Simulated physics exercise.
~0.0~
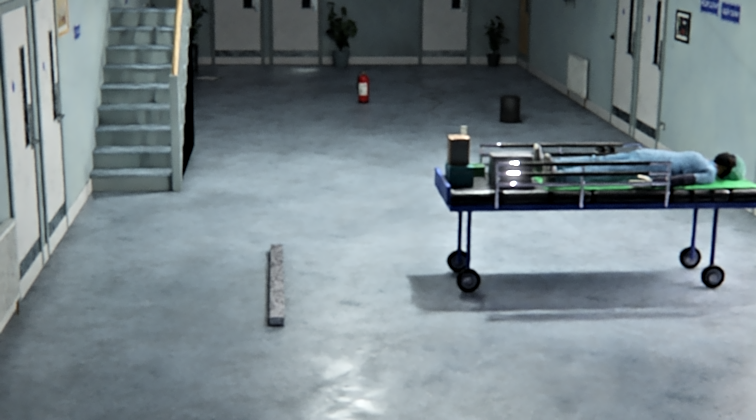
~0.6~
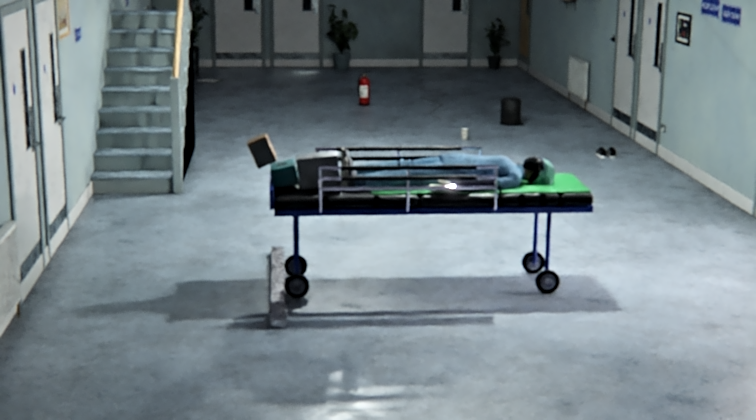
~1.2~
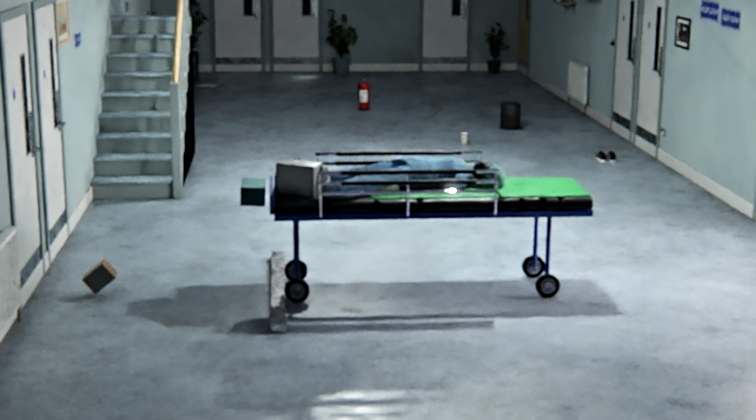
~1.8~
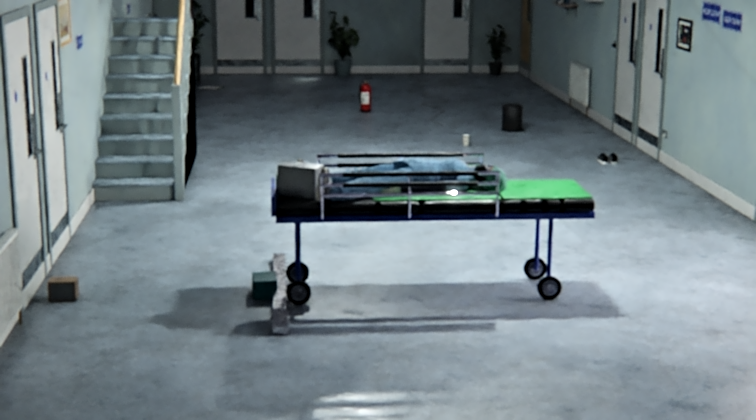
In a corridor, a trolley hits a sill, the patient slides left, and two boxes fall.
